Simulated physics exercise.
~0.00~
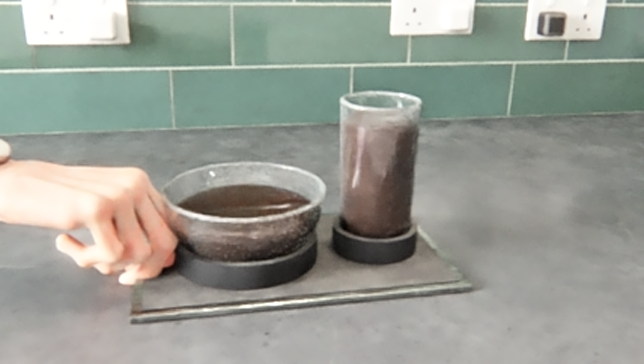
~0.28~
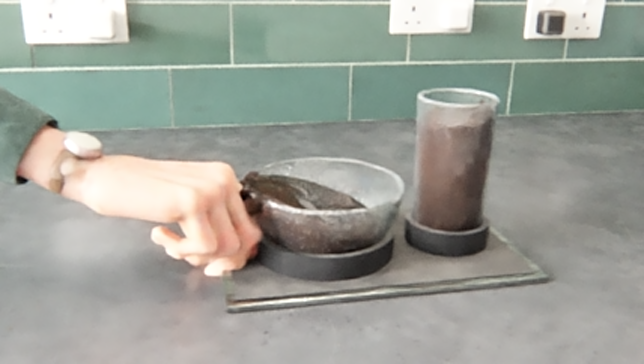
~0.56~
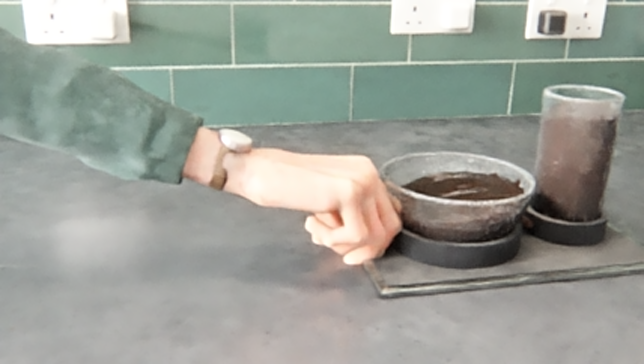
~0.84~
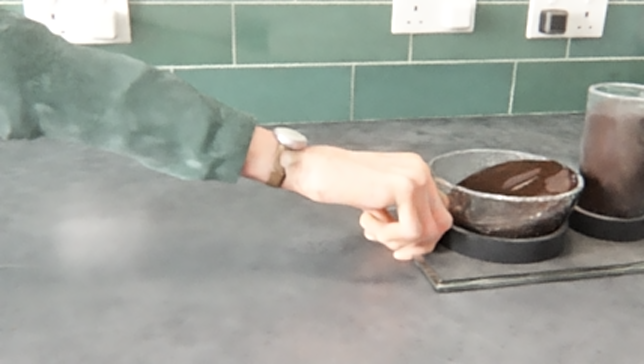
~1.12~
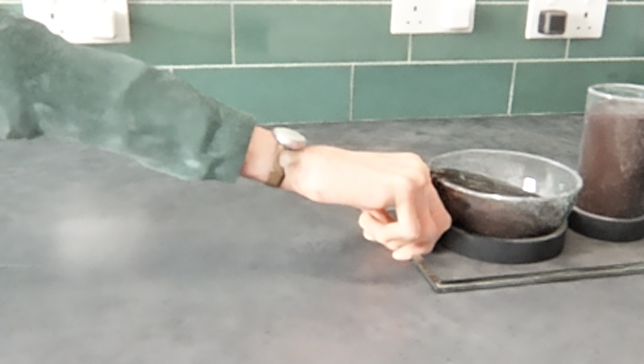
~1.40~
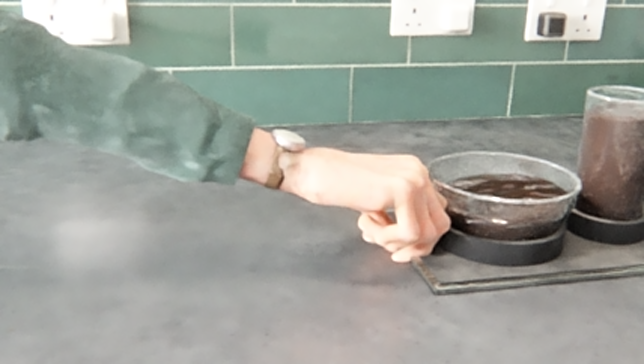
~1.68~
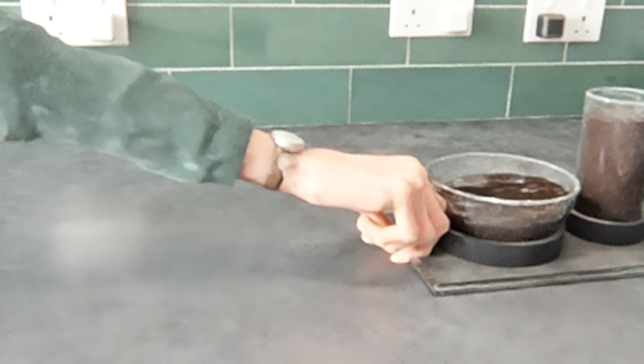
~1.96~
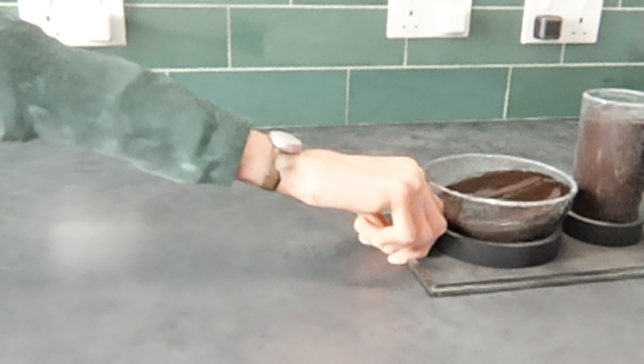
On a grey counter before green wall tiles and white sockets, seen from the front by a slightly swaying camera, a dark tray carries an open glass bowl on the left and a tall glass on the right. Both hold thin dark coffee and sit in black ring holders. A hand at the tray's left end pushes it to the right, the green-sleeved arm following. The coffee in the bowl tilts and surges up its sides while the tall glass keeps its contents. The tray stops at the right edge of view, and the bowl's coffee rocks, then calms, with the hand still in place.
